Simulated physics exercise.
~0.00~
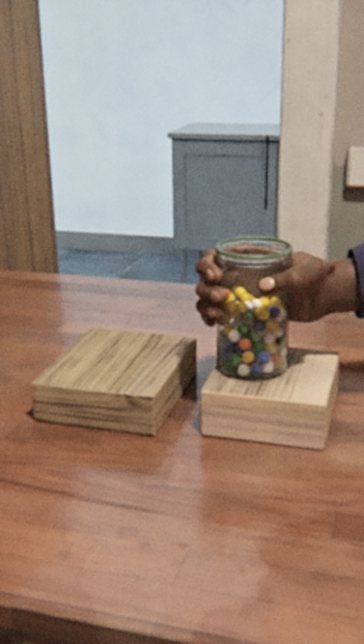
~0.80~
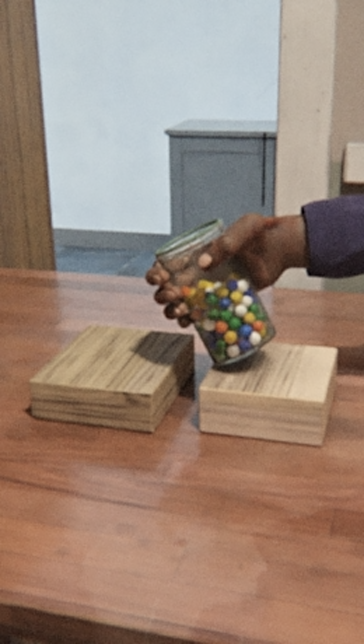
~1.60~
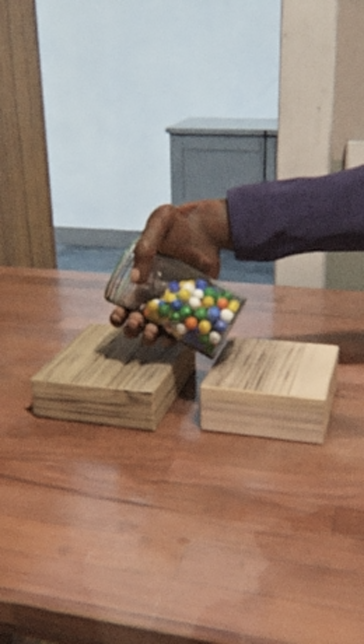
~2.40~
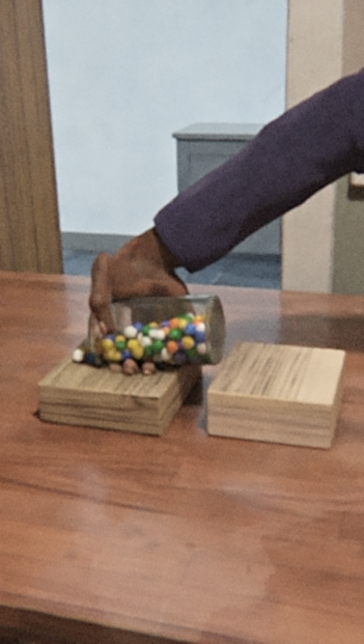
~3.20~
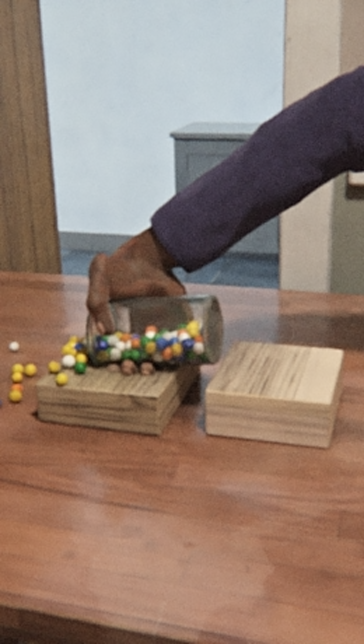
A hand lifted a glass jar of colourful beads off the right wooden block and tipped it leftward until it lay on its side against the left block, where some beads spilled out and scattered onto the table while most stayed inside.
